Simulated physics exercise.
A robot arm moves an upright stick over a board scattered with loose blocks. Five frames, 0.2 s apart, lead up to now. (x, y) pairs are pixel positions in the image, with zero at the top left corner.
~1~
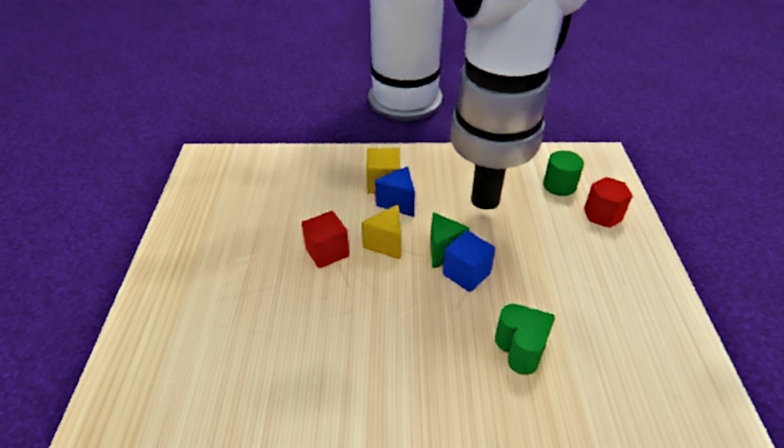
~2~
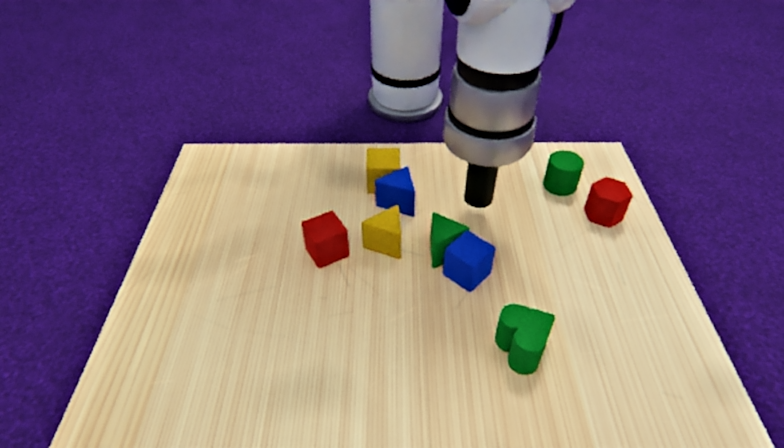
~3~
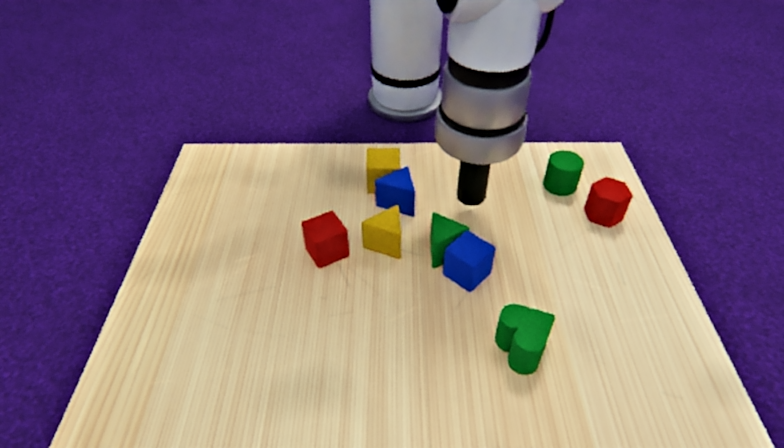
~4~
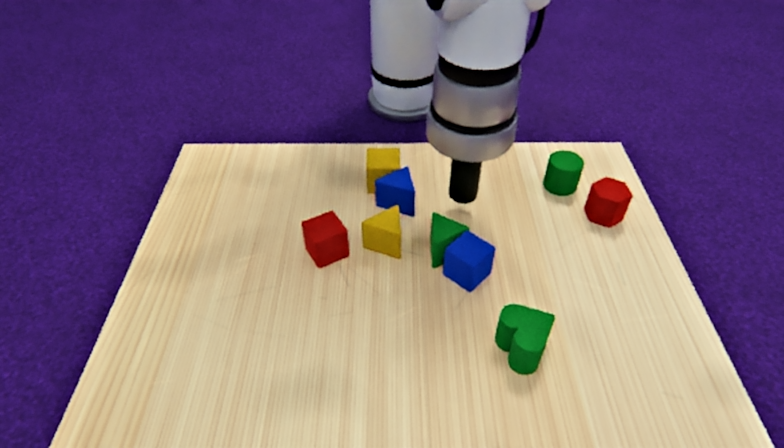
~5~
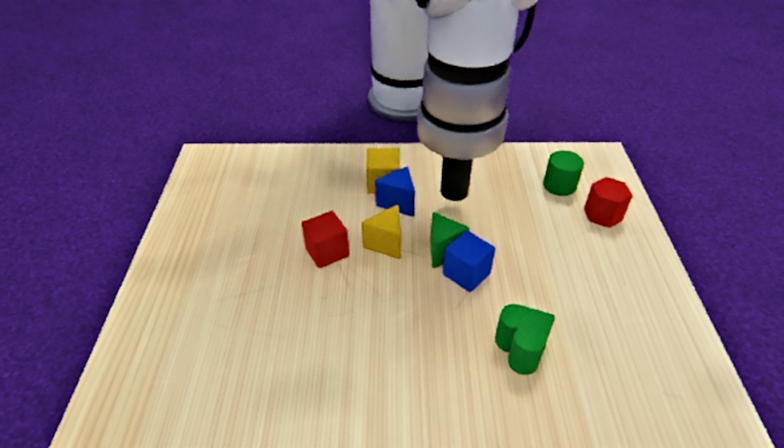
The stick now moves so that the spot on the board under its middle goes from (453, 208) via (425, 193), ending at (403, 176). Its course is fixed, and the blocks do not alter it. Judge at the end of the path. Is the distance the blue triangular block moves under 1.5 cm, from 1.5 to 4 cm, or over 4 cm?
Travel: Within 1.5 cm.
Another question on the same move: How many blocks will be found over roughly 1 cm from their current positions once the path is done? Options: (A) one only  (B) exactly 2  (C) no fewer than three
I choose A.
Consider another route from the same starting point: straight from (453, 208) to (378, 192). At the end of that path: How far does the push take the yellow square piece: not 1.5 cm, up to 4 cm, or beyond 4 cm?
The answer here is from 1.5 to 4 cm.
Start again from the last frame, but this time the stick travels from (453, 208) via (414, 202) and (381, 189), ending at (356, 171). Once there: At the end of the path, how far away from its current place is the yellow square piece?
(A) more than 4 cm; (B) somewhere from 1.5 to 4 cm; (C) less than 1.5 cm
The one that fits is A, more than 4 cm.
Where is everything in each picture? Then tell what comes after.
The first picture shows lower end of the stick (485, 201), tops of blocks, yellow square piece (383, 158), blue triangular block (399, 179).
The second picture shows stick (478, 199), blocks as before.
The third picture shows stick (471, 197), blocks as before.
The fourth picture shows stick (463, 194), blocks as before.
The fifth picture shows stick (454, 192), yellow square piece (383, 158), blue triangular block (399, 179).
What follows on the original path. Halfway along, stick (425, 176); nothing pushed yet.
At the end, stick (403, 160); yellow square piece (373, 154), turned 20° anticlockwise; blue triangular block not moved.
